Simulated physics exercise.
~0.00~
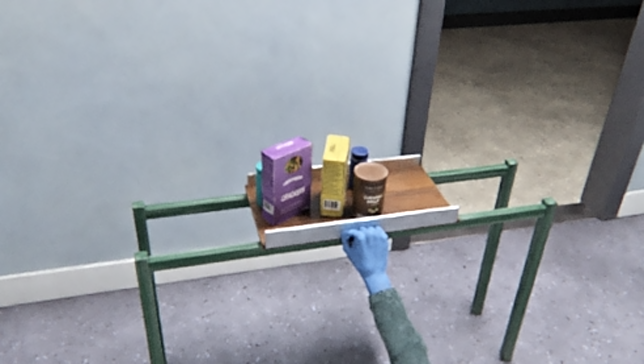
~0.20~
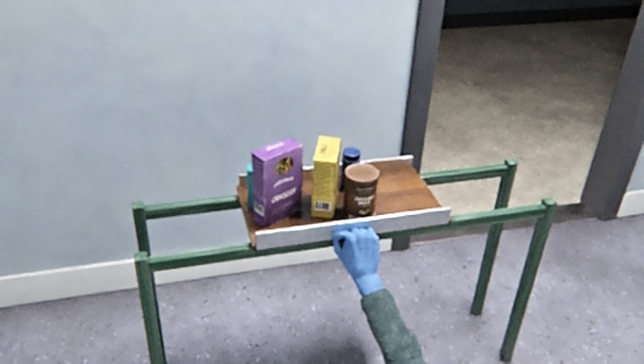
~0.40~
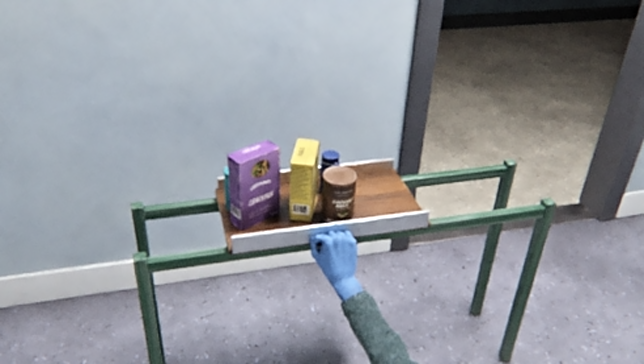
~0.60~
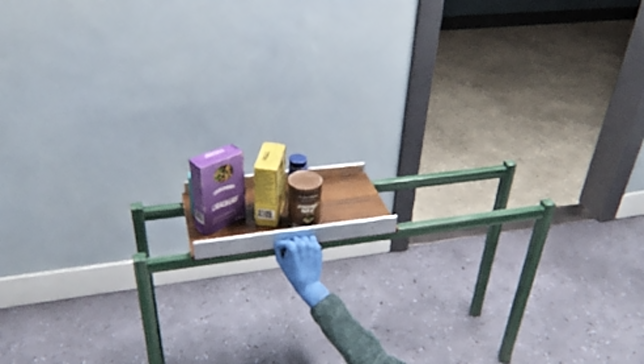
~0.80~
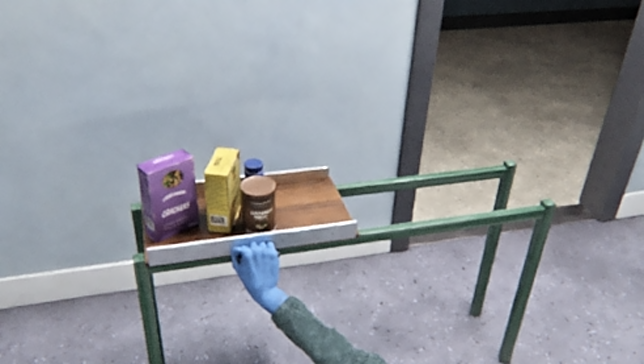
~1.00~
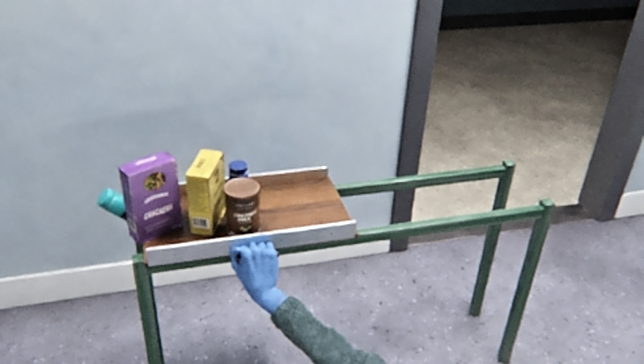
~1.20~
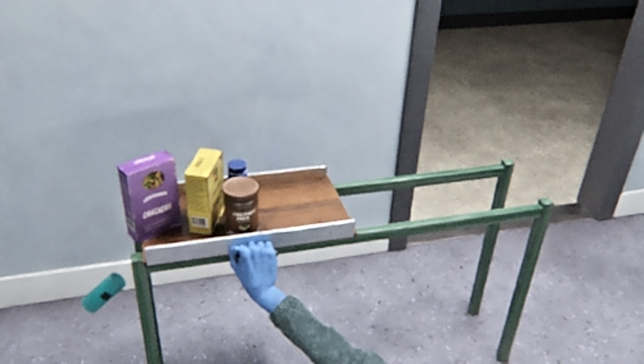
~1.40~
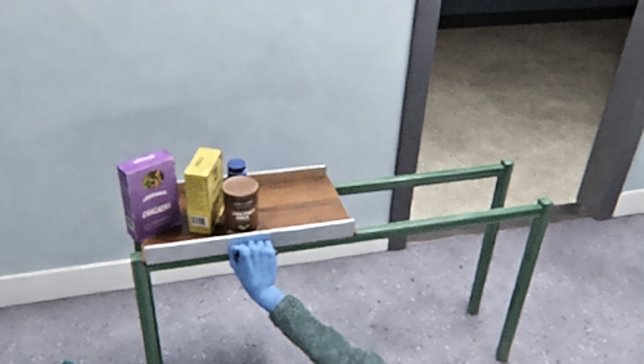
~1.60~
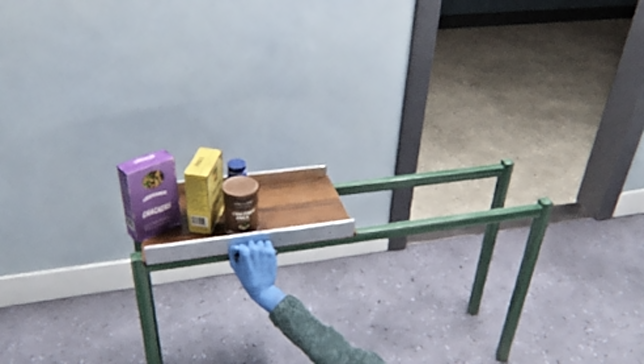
Beside a grey wall, a gloved hand slides a tray left and a turquoise shaker falls off.
